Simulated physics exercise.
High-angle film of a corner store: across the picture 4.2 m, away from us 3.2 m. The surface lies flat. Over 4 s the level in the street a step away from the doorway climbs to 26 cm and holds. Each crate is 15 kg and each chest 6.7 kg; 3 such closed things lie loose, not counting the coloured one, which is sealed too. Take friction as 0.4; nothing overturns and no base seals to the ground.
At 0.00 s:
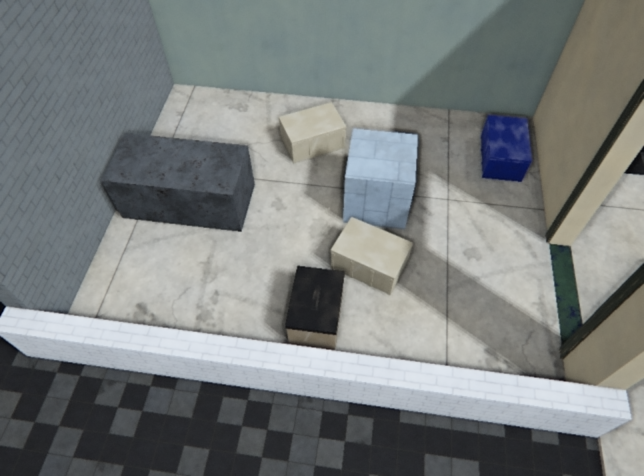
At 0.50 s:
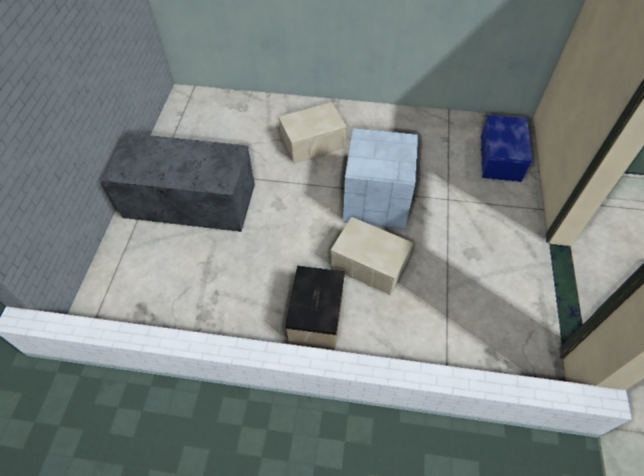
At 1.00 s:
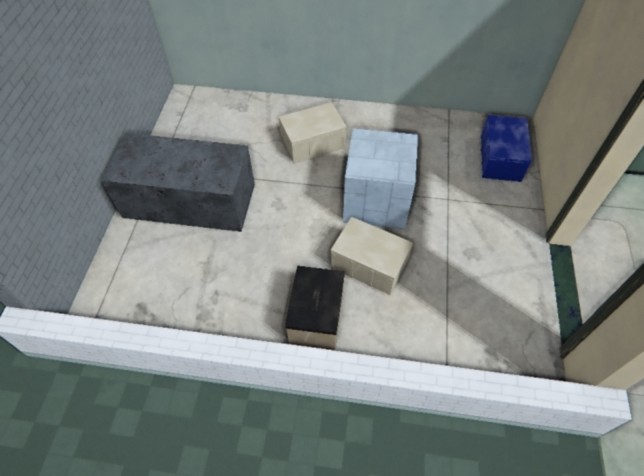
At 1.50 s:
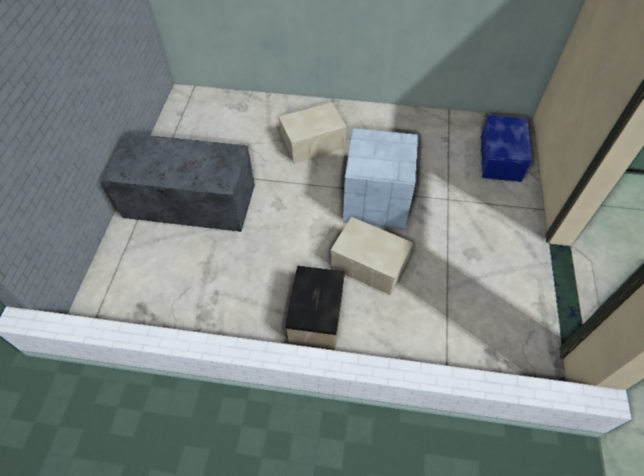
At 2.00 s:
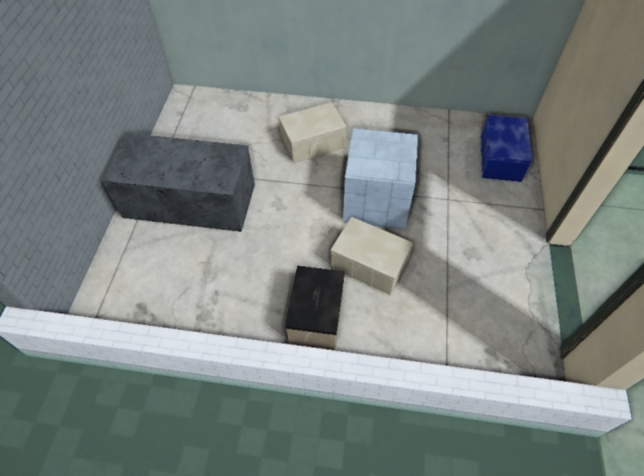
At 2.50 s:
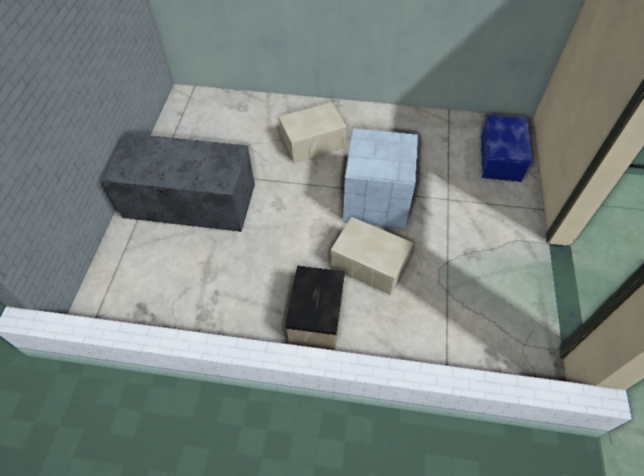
Greenish water spreads outside the low white wall, then enters through the gap at right.
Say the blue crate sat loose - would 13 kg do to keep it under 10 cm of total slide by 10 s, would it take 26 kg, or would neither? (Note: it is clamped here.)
Winning option: Only the heavier.
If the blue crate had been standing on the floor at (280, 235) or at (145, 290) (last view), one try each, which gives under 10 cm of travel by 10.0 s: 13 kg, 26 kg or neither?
Going in order: Neither weight works, neither weight works.
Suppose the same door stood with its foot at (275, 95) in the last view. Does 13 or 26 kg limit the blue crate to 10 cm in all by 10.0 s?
Lab note: Upper mass required.
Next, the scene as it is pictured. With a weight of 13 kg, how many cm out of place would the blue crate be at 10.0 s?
50 cm.
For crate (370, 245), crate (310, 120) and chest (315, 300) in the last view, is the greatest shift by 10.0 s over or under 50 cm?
Listed order gives above limit, within limit, above limit.
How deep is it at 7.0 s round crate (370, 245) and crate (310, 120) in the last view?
Close to 15 and 4 centimetres.
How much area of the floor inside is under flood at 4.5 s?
About 6.5 m2.
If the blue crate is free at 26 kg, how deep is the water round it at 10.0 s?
About 7 cm.
After 3.5 s the blue crate would be 0 cm from its start with 13 kg and 0 cm from its start with 26 kg; 0 cm of water round it then.
After 4.5 s the blue crate would be 0 cm from its start with 13 kg and 0 cm from its start with 26 kg; 0 cm of water round it then.
After 7.0 s the blue crate would be 0 cm from its start with 13 kg and 0 cm from its start with 26 kg; 4 cm of water round it then.
After 10.0 s the blue crate would be 54 cm from its start with 13 kg and 0 cm from its start with 26 kg; 7 cm of water round it then.
